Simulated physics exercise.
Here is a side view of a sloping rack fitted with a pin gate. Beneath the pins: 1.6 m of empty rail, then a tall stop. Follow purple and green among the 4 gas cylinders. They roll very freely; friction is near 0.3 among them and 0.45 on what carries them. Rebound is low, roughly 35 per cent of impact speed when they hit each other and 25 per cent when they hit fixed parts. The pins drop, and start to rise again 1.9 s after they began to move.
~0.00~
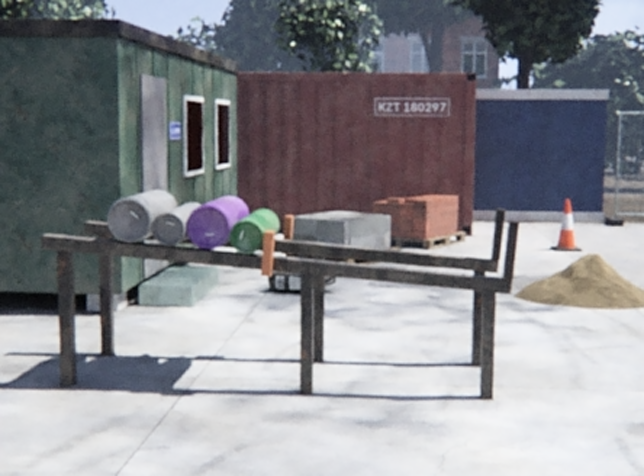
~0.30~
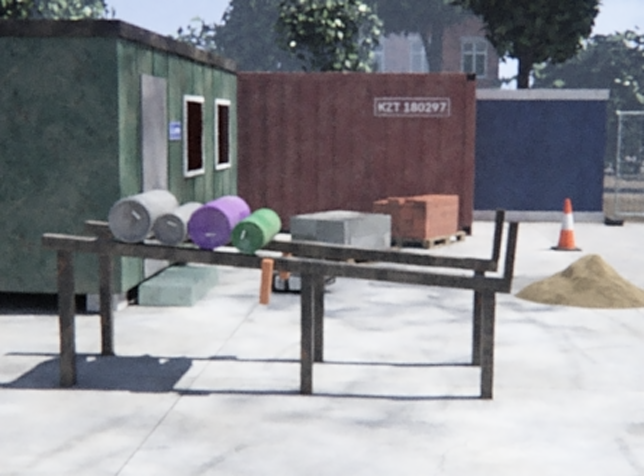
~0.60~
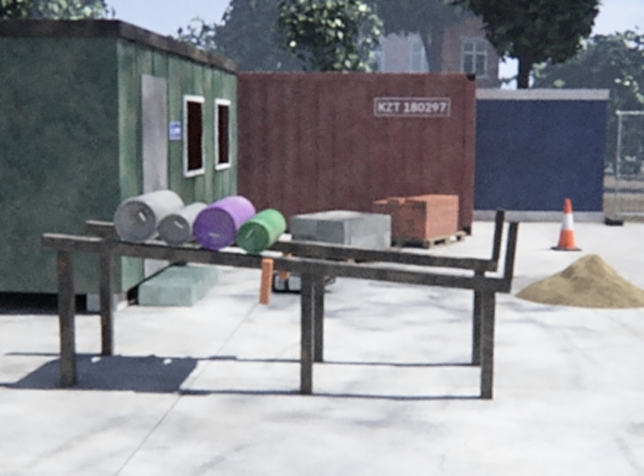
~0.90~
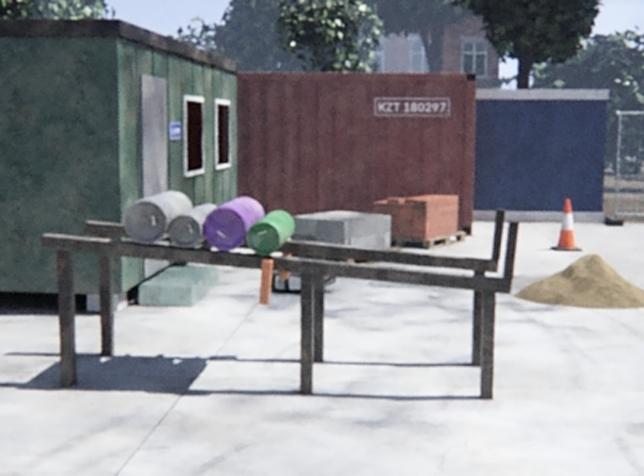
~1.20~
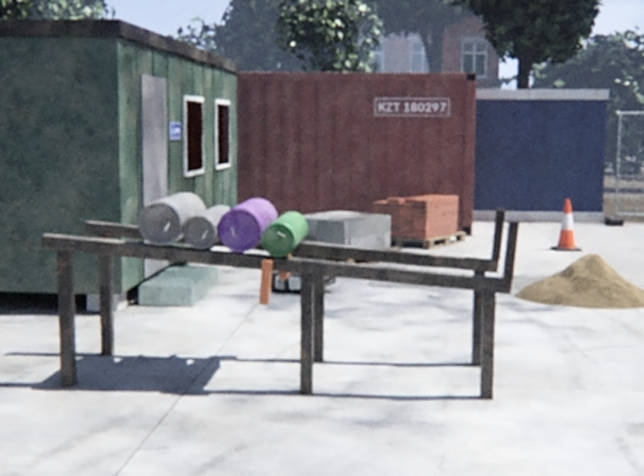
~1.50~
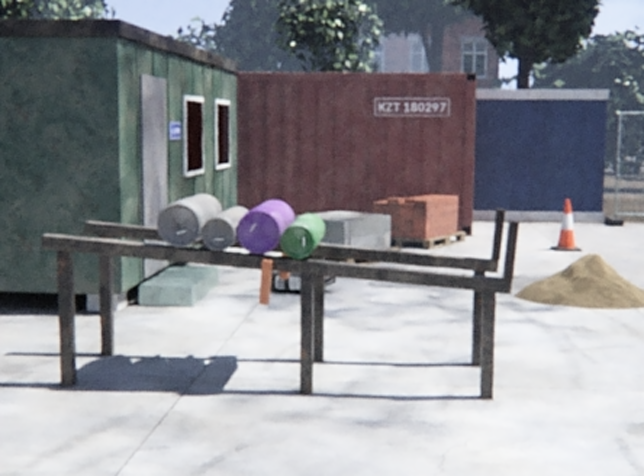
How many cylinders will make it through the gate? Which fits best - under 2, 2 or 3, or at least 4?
I would say 2 or 3.
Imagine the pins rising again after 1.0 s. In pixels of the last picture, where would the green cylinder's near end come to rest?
(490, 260), roughly.
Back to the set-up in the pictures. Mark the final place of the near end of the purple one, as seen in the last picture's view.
I'd say somewhere close to (447, 250).
By 1.8 s, purple is on the rails, 10 cm below the pins, rolling right; green is on the rails, 35 cm below the pins, rolling right; 2 below the pins.
By 2.0 s, purple is on the rails, 20 cm below the pins, rolling right; green is on the rails, 45 cm below the pins, rolling right; 2 below the pins.
By 2.3 s, purple is on the rails, 40 cm below the pins, rolling right; green is on the rails, 65 cm below the pins, rolling right; 3 below the pins.
Finally (3.3 s), purple is on the rails, 115 cm below the pins; green is on the rails, 140 cm below the pins; 3 below the pins.
